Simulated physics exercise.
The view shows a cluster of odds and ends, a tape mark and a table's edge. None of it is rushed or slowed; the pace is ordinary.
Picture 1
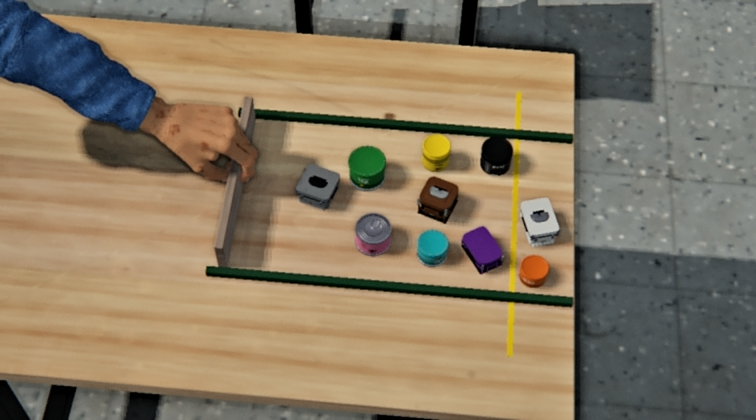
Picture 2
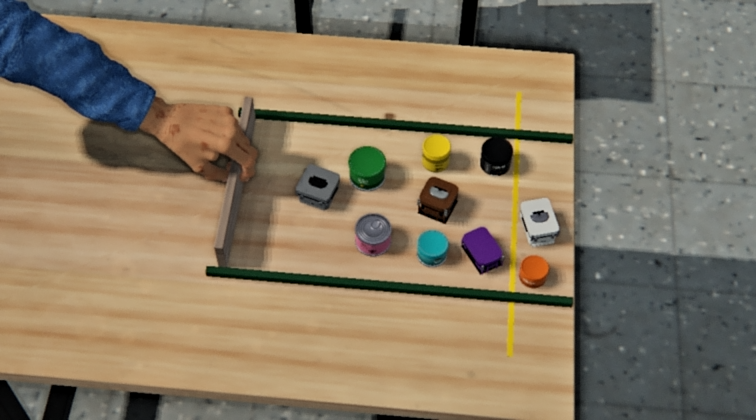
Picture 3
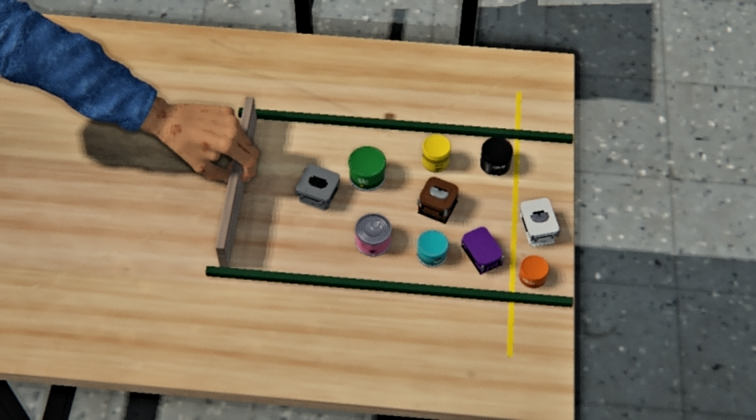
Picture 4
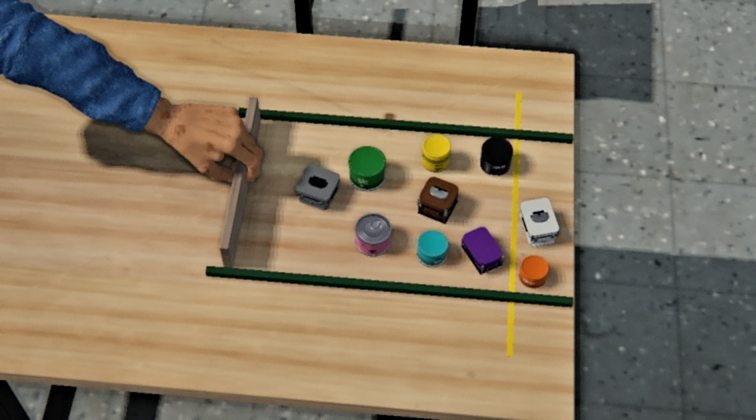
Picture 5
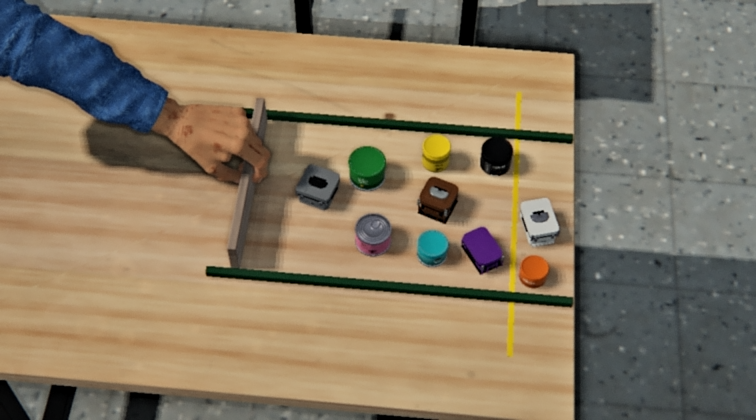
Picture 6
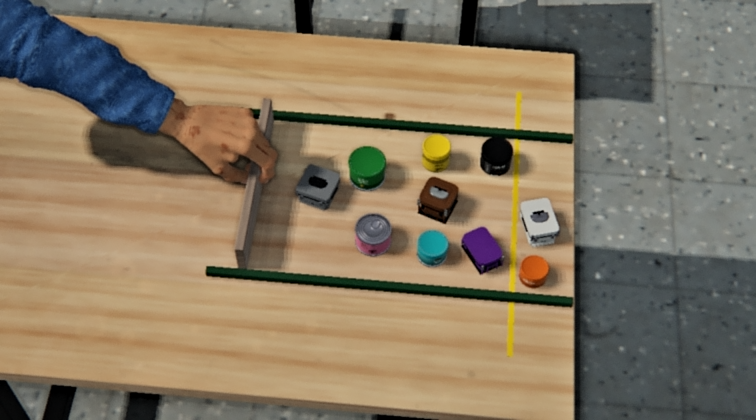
A light wooden tabletop above a grey tiled floor is seen from overhead, with two dark green rails running across it. Between them sit grey, green, pink, yellow, brown, teal, purple and black items, with white and orange ones right of a yellow line near the right edge. A blue-sleeved hand holds an upright board at left, then slides it slightly right while the items and camera stay still.
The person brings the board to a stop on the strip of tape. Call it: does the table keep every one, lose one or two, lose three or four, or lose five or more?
It loses one or two.
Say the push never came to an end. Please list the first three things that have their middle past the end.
It goes the white case, after that the orange tub, and then the brown case.
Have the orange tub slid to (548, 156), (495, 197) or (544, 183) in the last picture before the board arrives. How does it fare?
Try one it goes off the edge; try two it goes off the edge; try three it is not knocked off.
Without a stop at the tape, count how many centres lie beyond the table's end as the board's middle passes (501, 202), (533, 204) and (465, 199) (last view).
First 1, next 5, last 0.
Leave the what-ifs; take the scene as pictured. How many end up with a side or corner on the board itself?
Contact count: 5.
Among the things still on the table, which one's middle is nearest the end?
That would be the orange tub.
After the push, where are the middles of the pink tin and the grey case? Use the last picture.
You'll find the pink tin at roughly (532, 243) and the grey case at roughly (533, 208).
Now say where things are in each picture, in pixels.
The first frame shows white case (538, 223); orange tub (534, 272); black tub (496, 157); board (236, 180); tape (515, 214).
The second frame shows orange tub (534, 272); board (236, 180).
The third frame shows black tub (496, 157); brown case (438, 200).
The fourth frame shows white case (538, 223); yellow tub (436, 154).
The fifth frame shows orange tub (534, 272); purple case (482, 251).
The sixth frame shows white case (538, 223); orange tub (534, 272); black tub (496, 157); board (255, 182); tape (515, 214).
A little later, none off yet; white case at rest near (538, 223); orange tub at rest near (534, 272); black tub at rest near (496, 157).
When it is over, the number that fall off is one or two; down, white case.
